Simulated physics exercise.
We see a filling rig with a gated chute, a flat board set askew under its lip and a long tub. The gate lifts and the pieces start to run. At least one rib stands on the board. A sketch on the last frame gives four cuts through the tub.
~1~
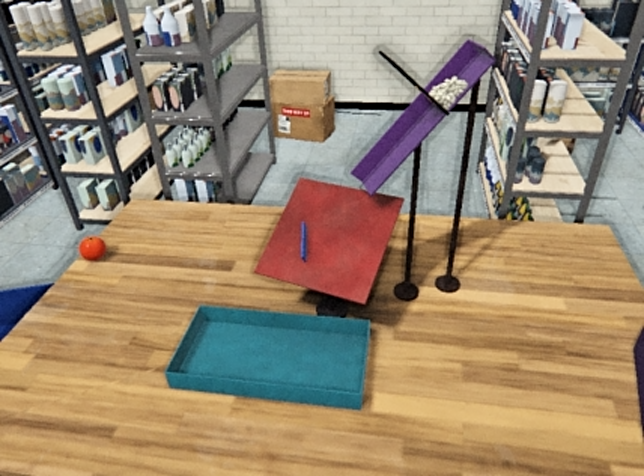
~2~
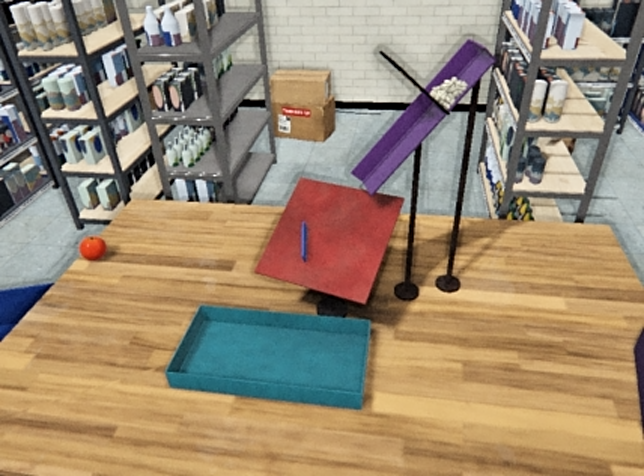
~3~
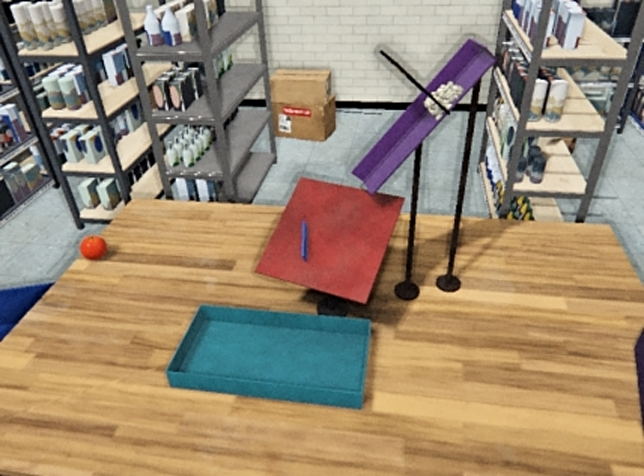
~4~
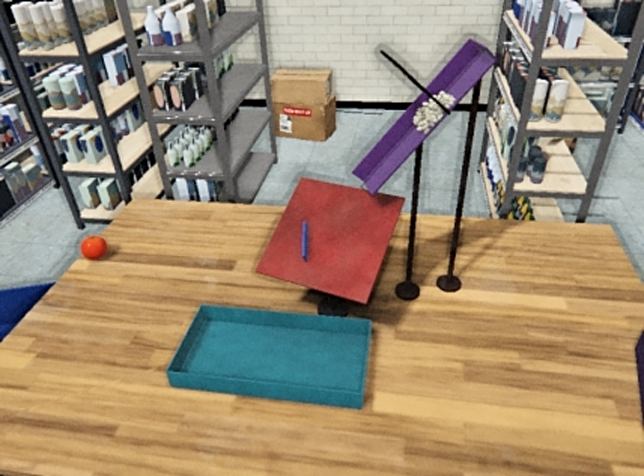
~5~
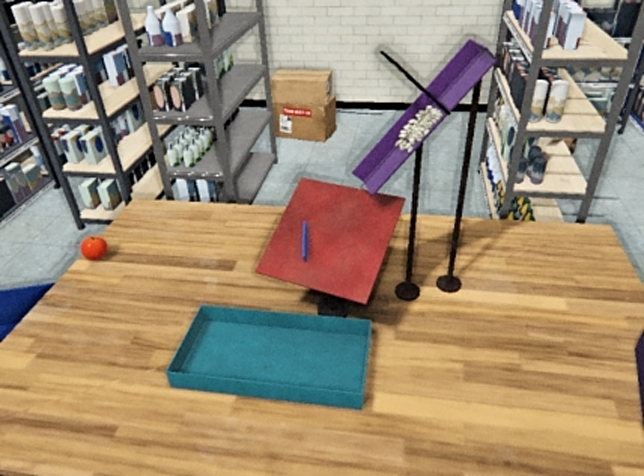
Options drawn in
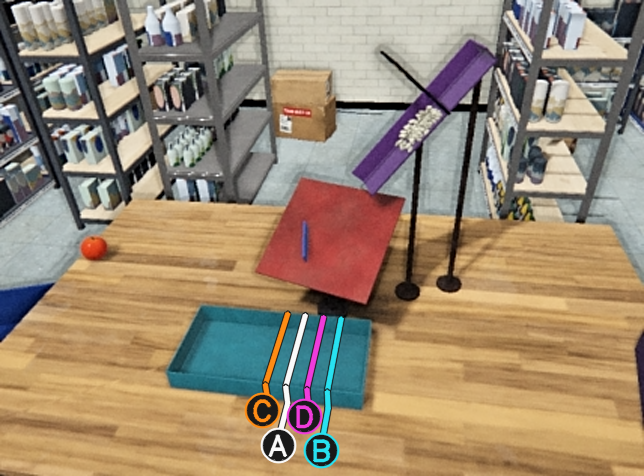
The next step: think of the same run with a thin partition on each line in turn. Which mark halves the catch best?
Go for A.
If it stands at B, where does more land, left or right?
More lands on the left.
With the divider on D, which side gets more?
The left side.
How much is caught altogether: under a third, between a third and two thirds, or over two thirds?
About that: Over two thirds.
On the marked copy, line A crosses the front rim at (285, 385); line B crosses the front rim at (327, 390); line C crosses the front rim at (265, 383); line D crosses the front rim at (307, 388).
With A, of what is caught, about a third on the left of the divider, about two thirds on the right.
With B, of what is caught, all on the left of the divider, none on the right.
With C, of what is caught, a small part on the left of the divider, nearly all on the right.
With D, of what is caught, nearly all on the left of the divider, a small part on the right.
